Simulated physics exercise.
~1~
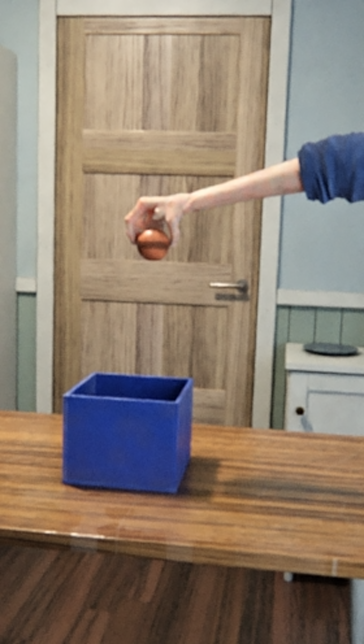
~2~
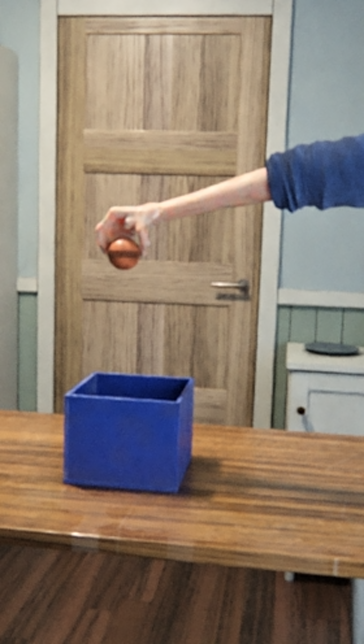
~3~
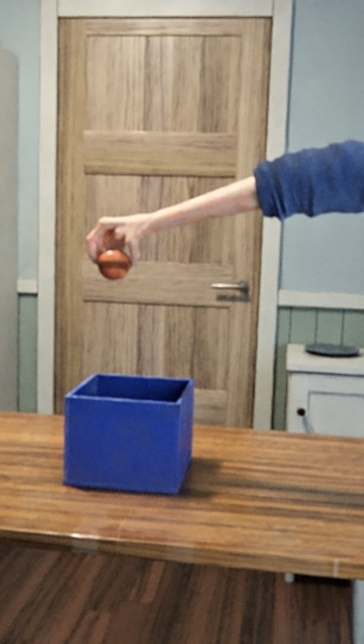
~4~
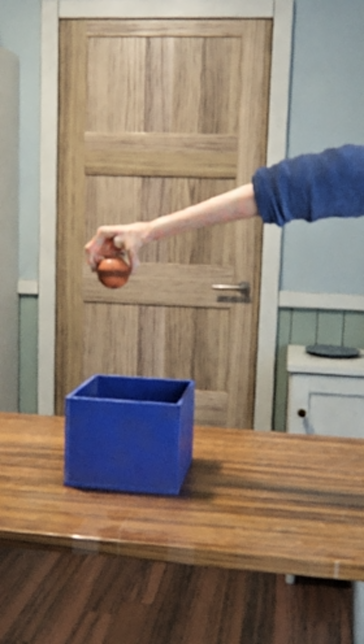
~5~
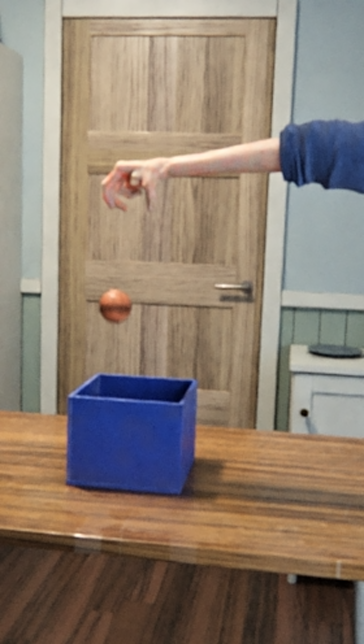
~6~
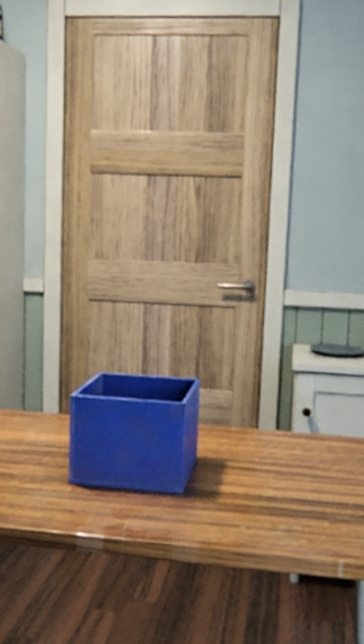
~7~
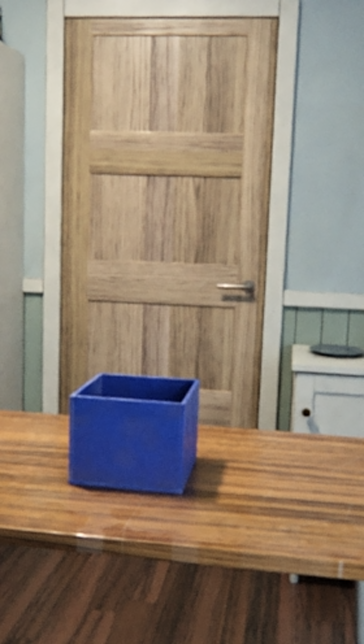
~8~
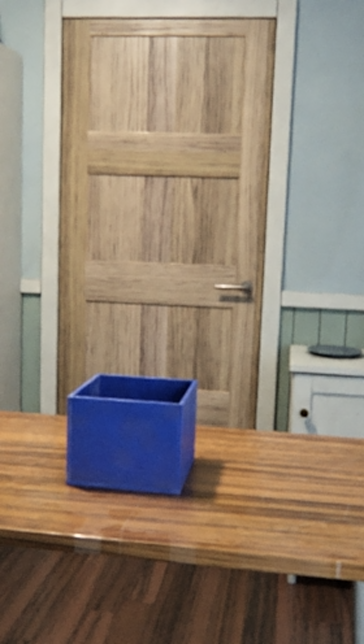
At a wooden counter before a door, a hand moves an orange ball left and drops it into a blue box.
